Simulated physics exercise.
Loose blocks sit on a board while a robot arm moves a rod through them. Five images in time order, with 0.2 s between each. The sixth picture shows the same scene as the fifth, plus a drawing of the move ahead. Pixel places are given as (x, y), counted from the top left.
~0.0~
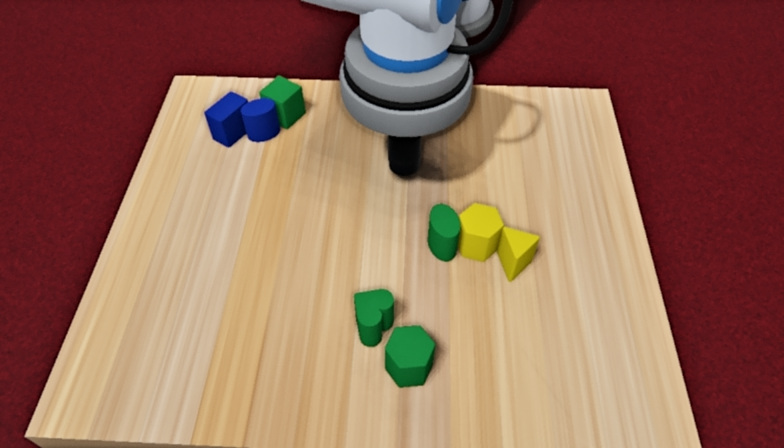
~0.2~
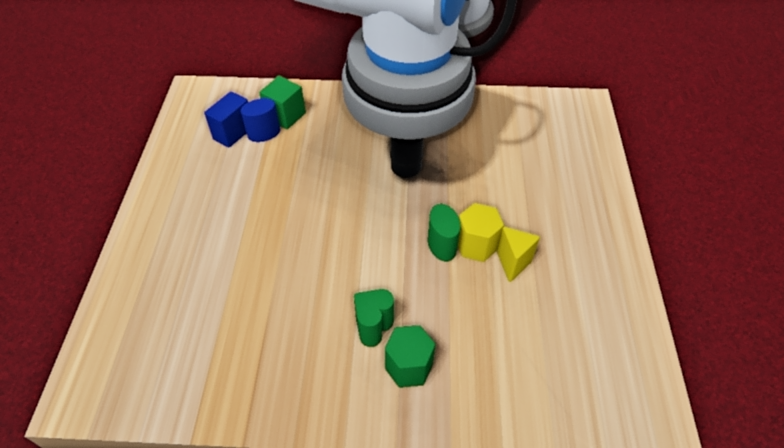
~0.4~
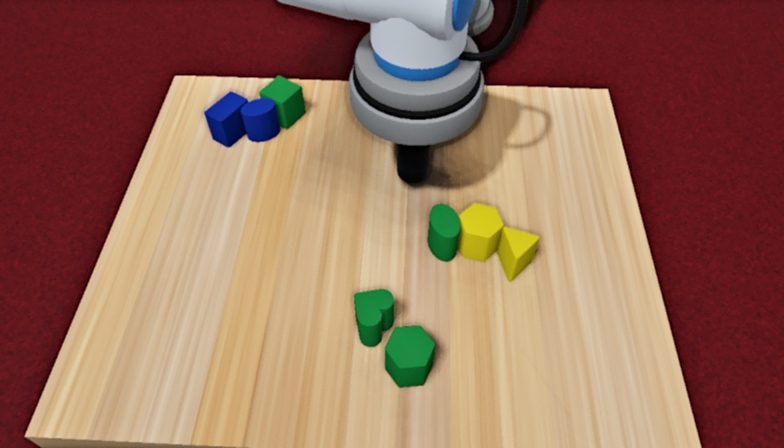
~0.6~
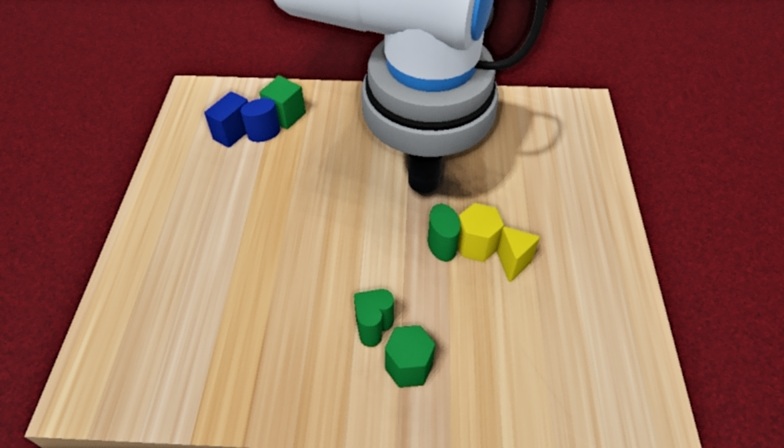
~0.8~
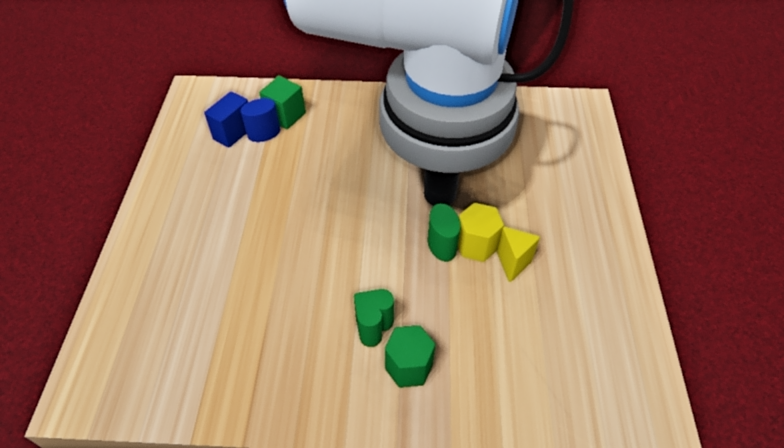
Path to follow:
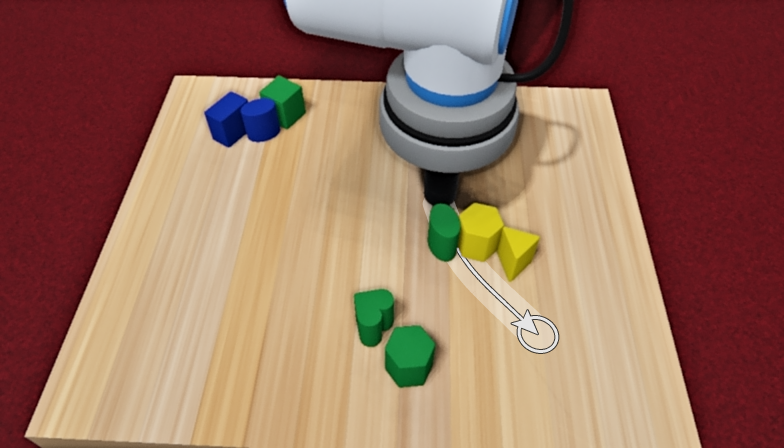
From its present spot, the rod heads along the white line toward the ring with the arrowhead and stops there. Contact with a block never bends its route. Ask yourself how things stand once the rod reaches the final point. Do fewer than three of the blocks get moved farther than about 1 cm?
No, I don't think so.
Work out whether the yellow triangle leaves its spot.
It is shoved along.
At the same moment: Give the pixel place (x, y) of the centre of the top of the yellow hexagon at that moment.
Near (520, 239).
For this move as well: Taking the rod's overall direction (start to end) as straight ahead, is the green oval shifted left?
No, that is not what happens.
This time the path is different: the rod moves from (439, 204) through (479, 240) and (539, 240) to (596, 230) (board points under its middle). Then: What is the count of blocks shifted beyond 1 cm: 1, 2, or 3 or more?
The number of blocks that move over 1 cm is two.
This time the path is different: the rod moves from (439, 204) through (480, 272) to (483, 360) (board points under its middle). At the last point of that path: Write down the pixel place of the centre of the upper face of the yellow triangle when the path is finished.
Final place: (560, 258).
Path on the board, from (439, 204) over (457, 248) and (492, 291) to (538, 334).
On the path given first. One third of the way, rod at (459, 240); green oval at (447, 251); yellow hexagon at (500, 231), turned 40° anticlockwise; yellow triangle at (531, 244), turned 30° clockwise.
Two thirds of the way, rod at (494, 283); green oval at (446, 257); yellow hexagon at (520, 239), turned 75° anticlockwise; yellow triangle at (554, 247), turned 45° clockwise.
At the end, rod at (541, 327); green oval at (446, 257); yellow hexagon at (520, 239), turned 75° anticlockwise; yellow triangle at (554, 247), turned 45° clockwise.
